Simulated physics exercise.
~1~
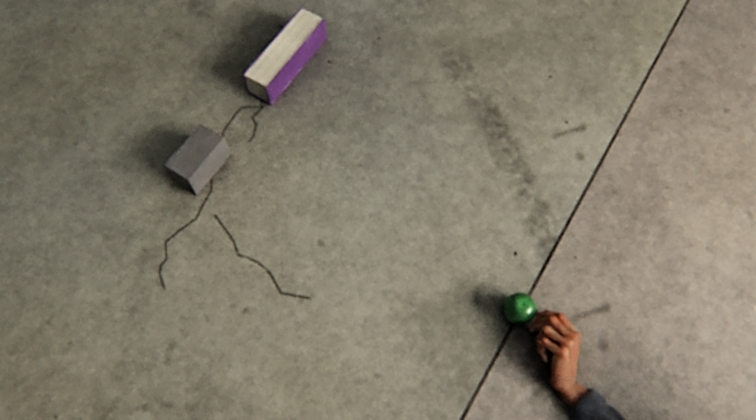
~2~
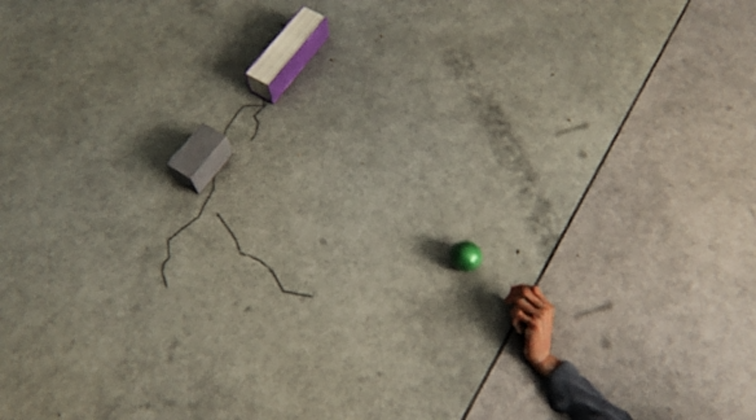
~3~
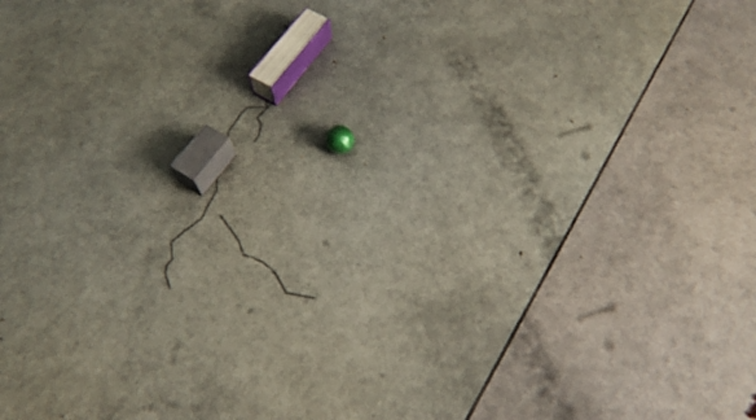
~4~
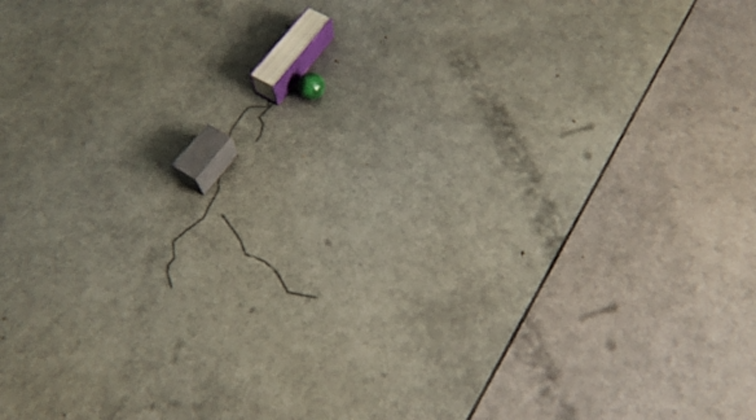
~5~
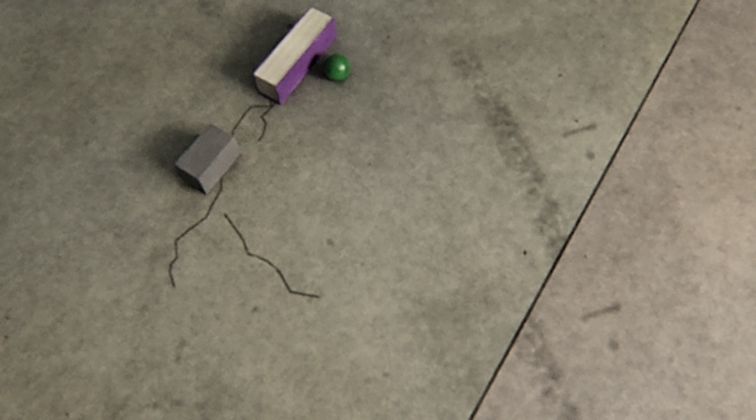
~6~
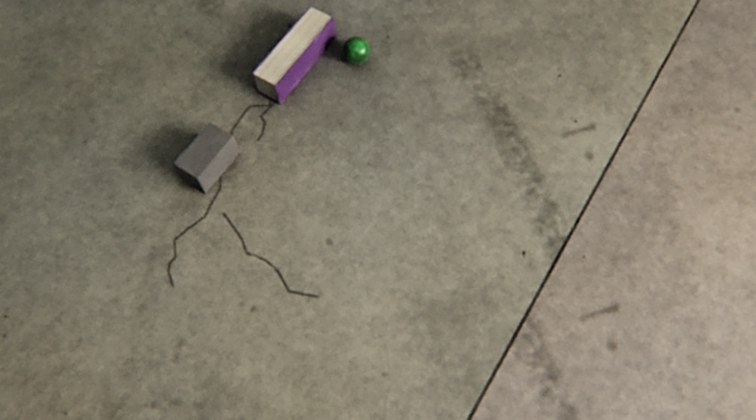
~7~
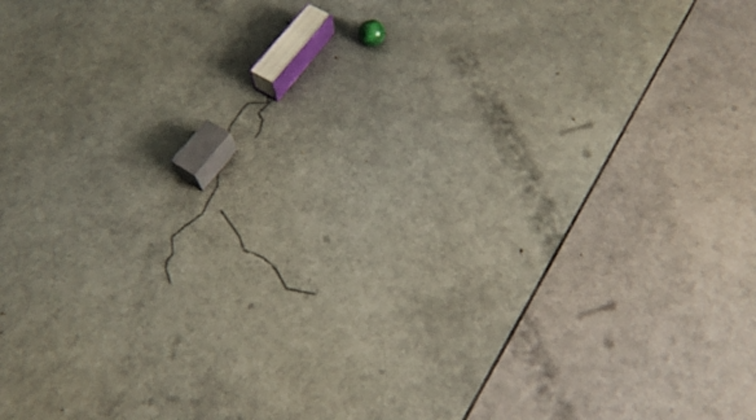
The clip opens on a grey concrete floor seen from above, where a hand at the lower right holds a small green ball beside a long dark seam. The hand lets go and draws back as the ball rolls up and to the left. It heads toward a grey block and a purple book with pale page edges, both lying near some thin cracks. The ball reaches the purple side of the book and bounces off instead of passing between the two. It then rolls up and to the right, ending just beyond the book's upper end, while both obstacles stay put.
